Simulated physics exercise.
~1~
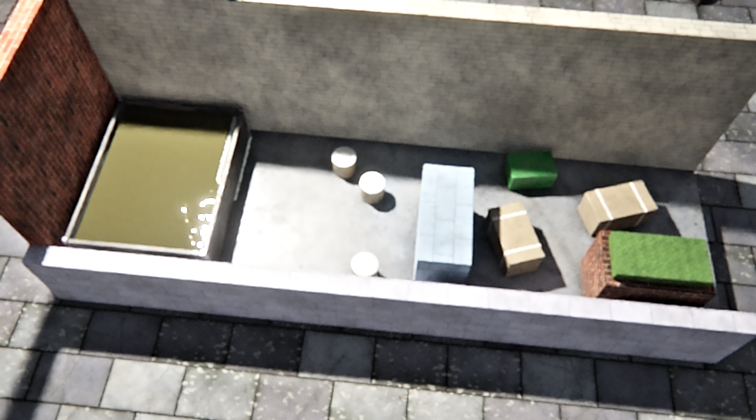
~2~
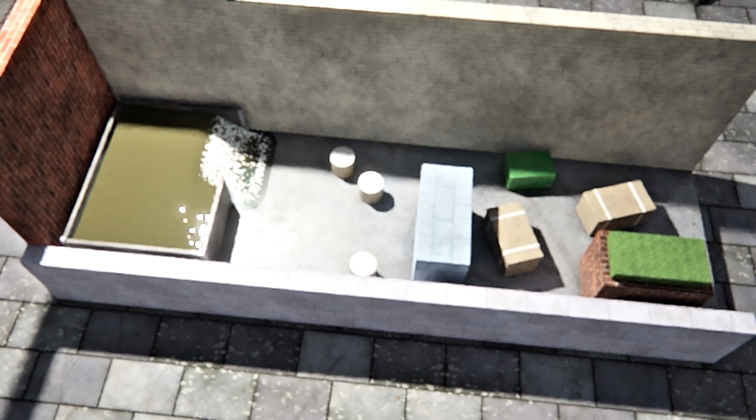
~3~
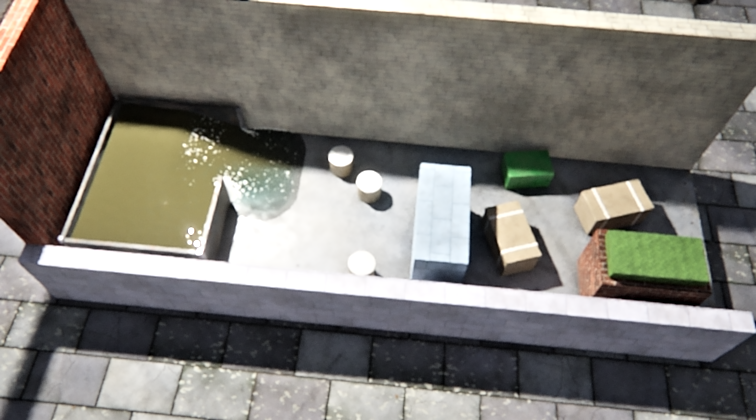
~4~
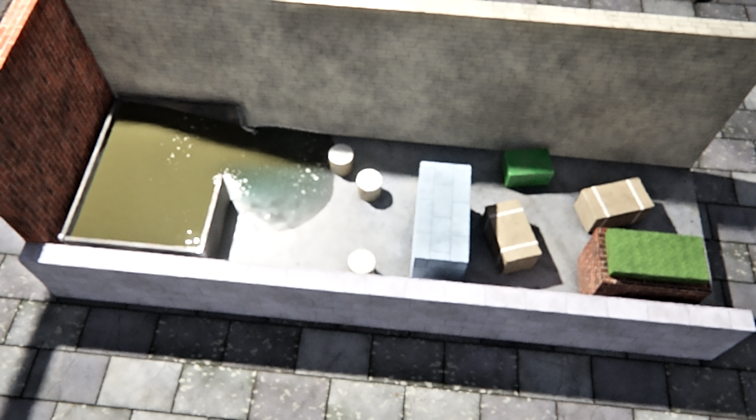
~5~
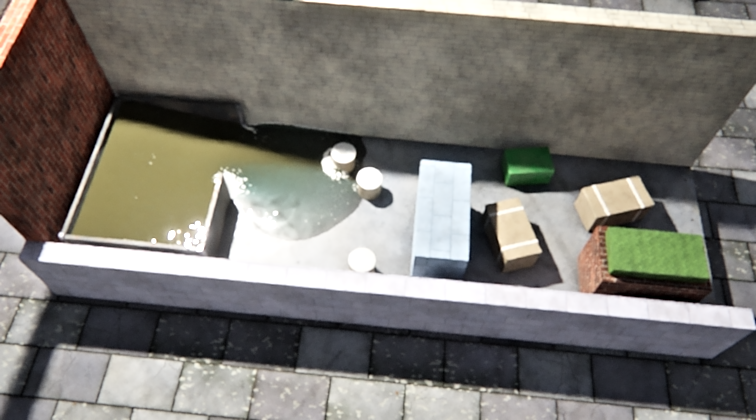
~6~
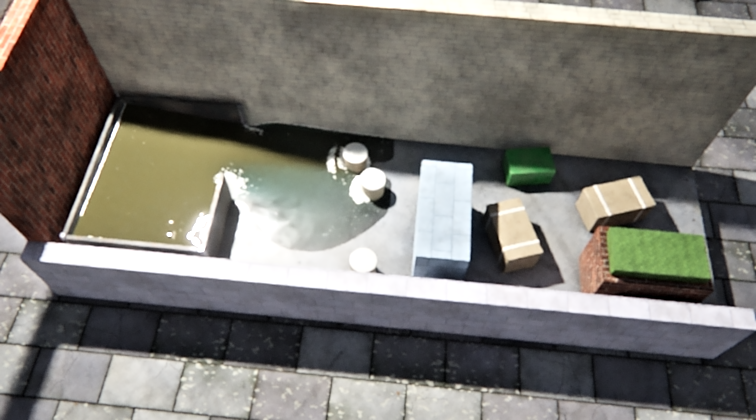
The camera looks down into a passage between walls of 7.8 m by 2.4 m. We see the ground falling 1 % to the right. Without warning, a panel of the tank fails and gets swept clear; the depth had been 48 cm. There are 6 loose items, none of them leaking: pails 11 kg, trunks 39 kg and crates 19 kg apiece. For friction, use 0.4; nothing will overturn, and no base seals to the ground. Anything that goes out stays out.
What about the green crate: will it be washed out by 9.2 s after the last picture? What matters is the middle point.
Short answer: The green crate comes out.
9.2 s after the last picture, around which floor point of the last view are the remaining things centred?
I'd say about (351, 250) in the last view.
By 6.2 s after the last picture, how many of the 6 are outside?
3.
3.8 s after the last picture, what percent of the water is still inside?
Close to 84 in a hundred parts remain.
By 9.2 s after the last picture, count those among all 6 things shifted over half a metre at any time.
That comes to 5.
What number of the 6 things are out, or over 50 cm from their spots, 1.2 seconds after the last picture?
The count is 2.
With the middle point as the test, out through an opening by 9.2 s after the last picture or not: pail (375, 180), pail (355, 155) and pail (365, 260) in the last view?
Taking them as listed, the first one failed, the second succeeded and the third failed.
Then, 1.2 s after the last picture the green crate is near (555, 168), 0.3 m from its start, aground; 0 of 6 are out; 1 afloat.
Then, 3.8 s after the last picture the green crate has gone out; 3 of 6 are out; 0 afloat.
Then, 6.2 s after the last picture the green crate has gone out; 3 of 6 are out; 0 afloat.
Then, 9.2 s after the last picture the green crate has gone out; 3 of 6 are out; 0 afloat.
